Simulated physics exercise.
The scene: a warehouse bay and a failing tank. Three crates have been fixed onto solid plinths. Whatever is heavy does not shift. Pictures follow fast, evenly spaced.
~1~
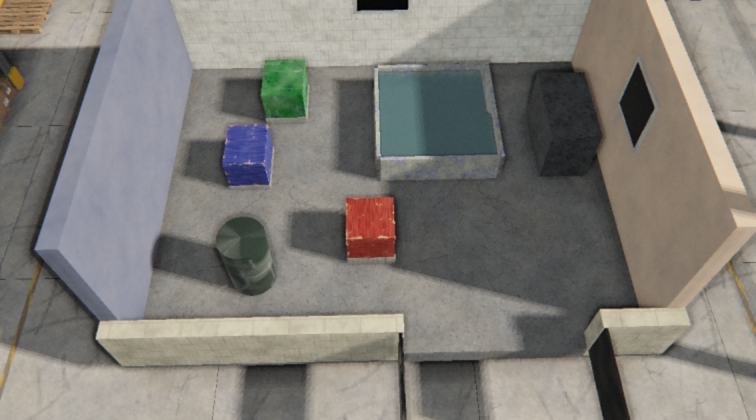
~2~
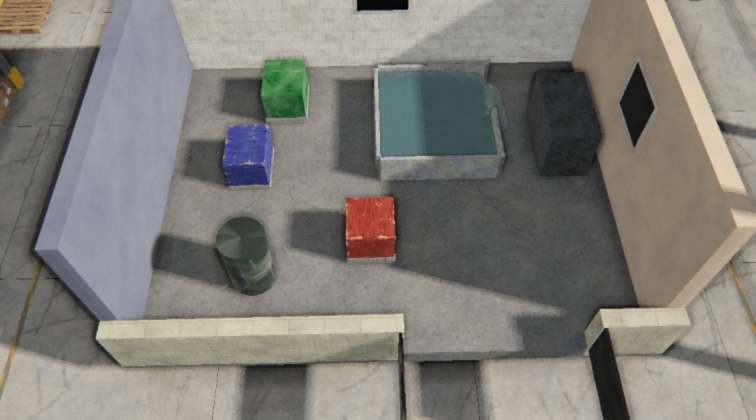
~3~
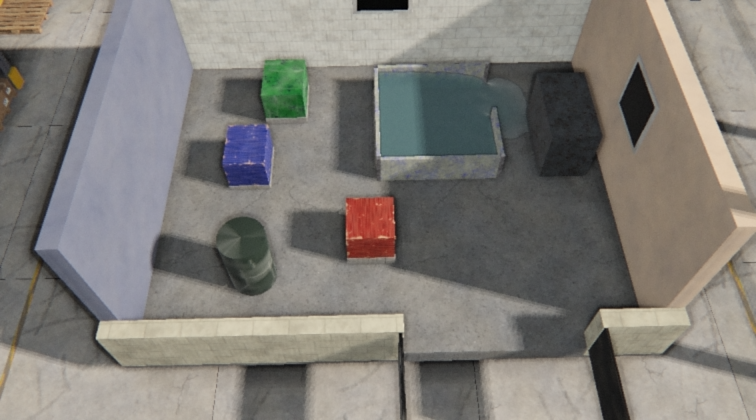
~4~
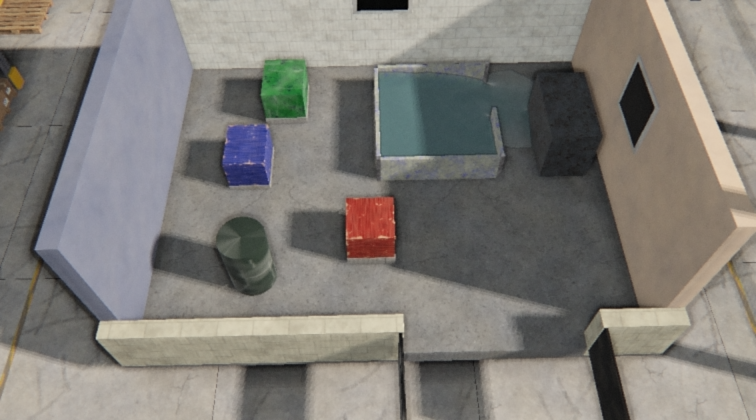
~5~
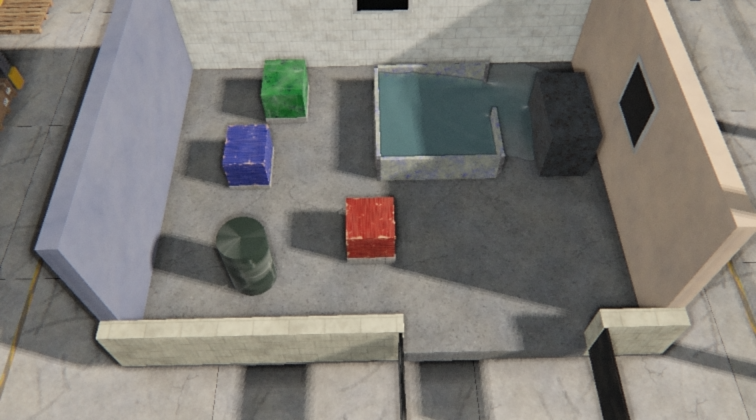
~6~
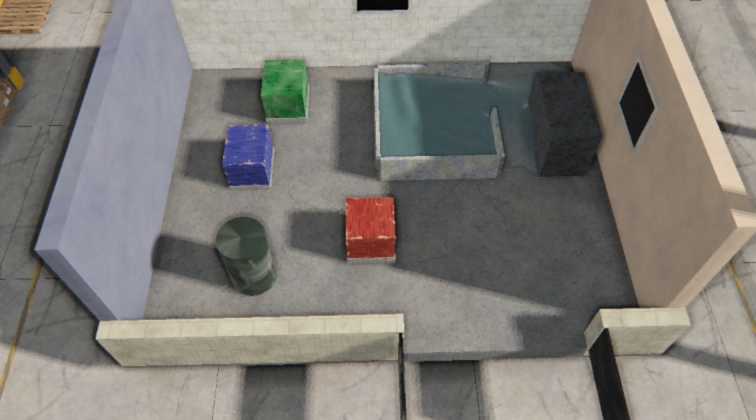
The clip opens on a walled bay holding green, blue and red crates, a dark green barrel, a black block and a still, full tank of water. The tank's right side then breaks open near the back, and water pours through the gap, spreading across the floor to the black block as the tank's level drops.
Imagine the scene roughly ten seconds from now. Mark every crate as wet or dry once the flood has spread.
Blue crate: Dry, red crate: Dry, green crate: Dry.
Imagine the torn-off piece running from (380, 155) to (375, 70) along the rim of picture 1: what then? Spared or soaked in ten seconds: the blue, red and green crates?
Then the blue crate gets flooded, the red crate is untouched and the green crate gets flooded.
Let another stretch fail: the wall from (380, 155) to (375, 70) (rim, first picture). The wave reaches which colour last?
Answer: The one in red.
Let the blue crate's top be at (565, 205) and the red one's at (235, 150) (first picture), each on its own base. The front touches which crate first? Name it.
That should be the one in blue.
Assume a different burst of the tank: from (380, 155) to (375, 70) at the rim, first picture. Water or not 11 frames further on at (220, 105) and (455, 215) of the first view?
The first spot is submerged, the second unreached.
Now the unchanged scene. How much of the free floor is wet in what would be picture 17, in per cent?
Share estimate: About 20 per cent.
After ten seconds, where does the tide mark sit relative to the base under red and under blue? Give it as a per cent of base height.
20 and 50 per cent, in that order.
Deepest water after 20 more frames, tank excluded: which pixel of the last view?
Deepest spot: Around (567, 64).
A moment on, water covers 10 % of the floor; the blue crate not reached, the red crate not reached, the green crate not reached.
Next, water covers 20 % of the floor; the blue crate not reached, the red crate not reached, the green crate not reached.
Then, water covers 35 % of the floor; the blue crate not reached, the red crate not reached, the green crate not reached.
Later, water covers 45 % of the floor; the blue crate not reached, the red crate water round its plinth, the green crate water round its plinth.
In the end, water covers 85 % of the floor; the blue crate stayed above the water, the red crate stayed above the water, the green crate stayed above the water.
